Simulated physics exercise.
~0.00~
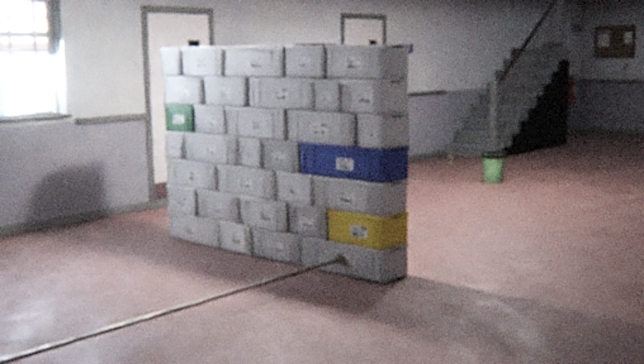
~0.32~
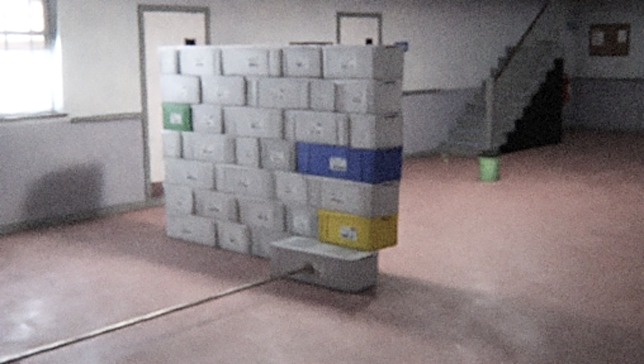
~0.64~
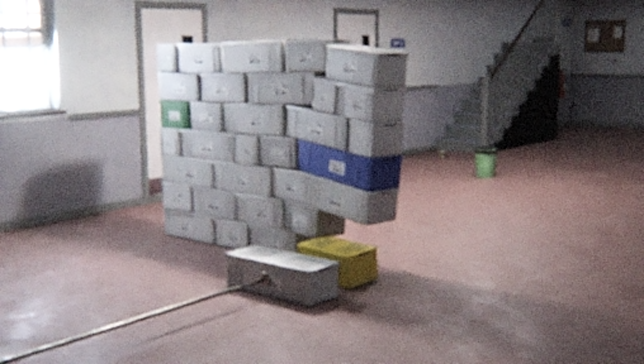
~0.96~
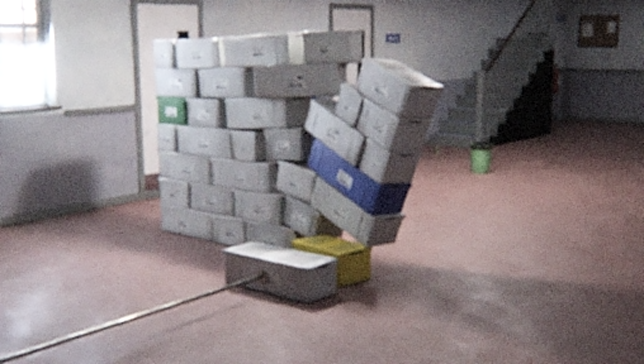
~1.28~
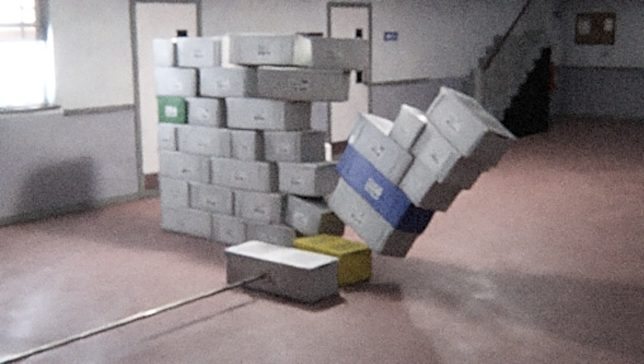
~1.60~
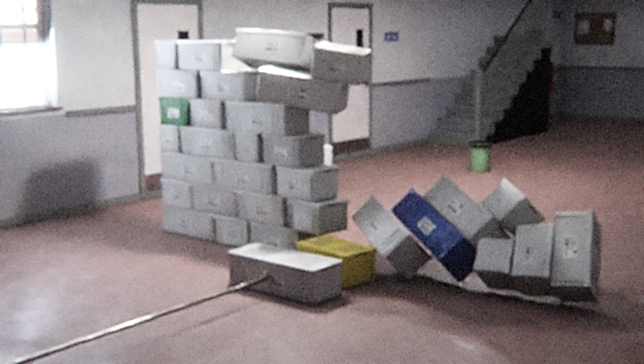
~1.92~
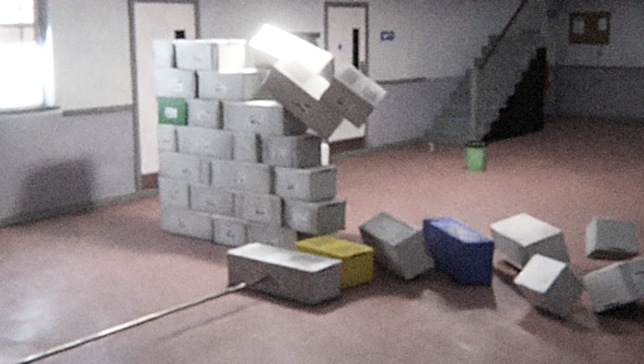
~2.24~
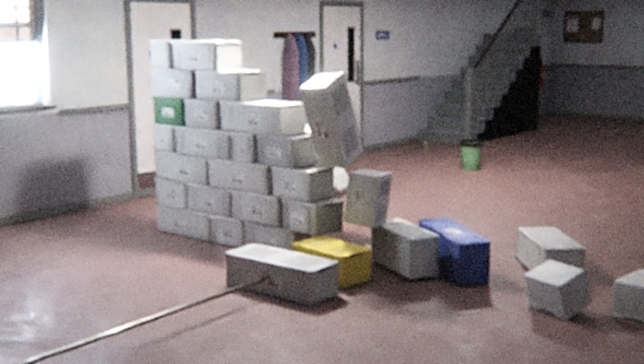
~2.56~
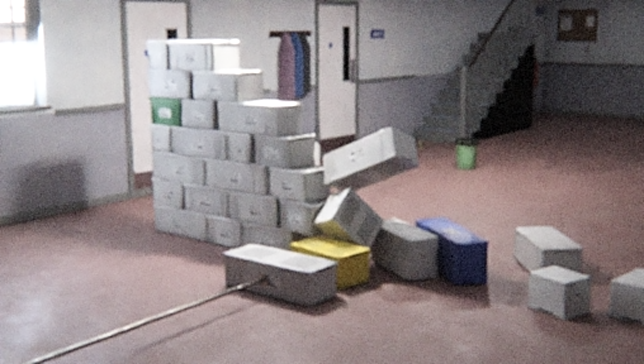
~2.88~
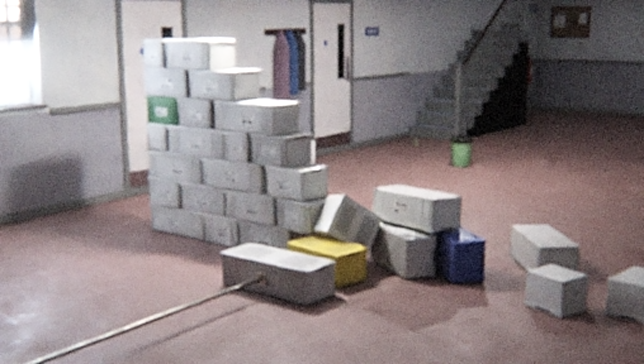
A steel arm pulls out a bottom tote, and the wall's right side topples over.
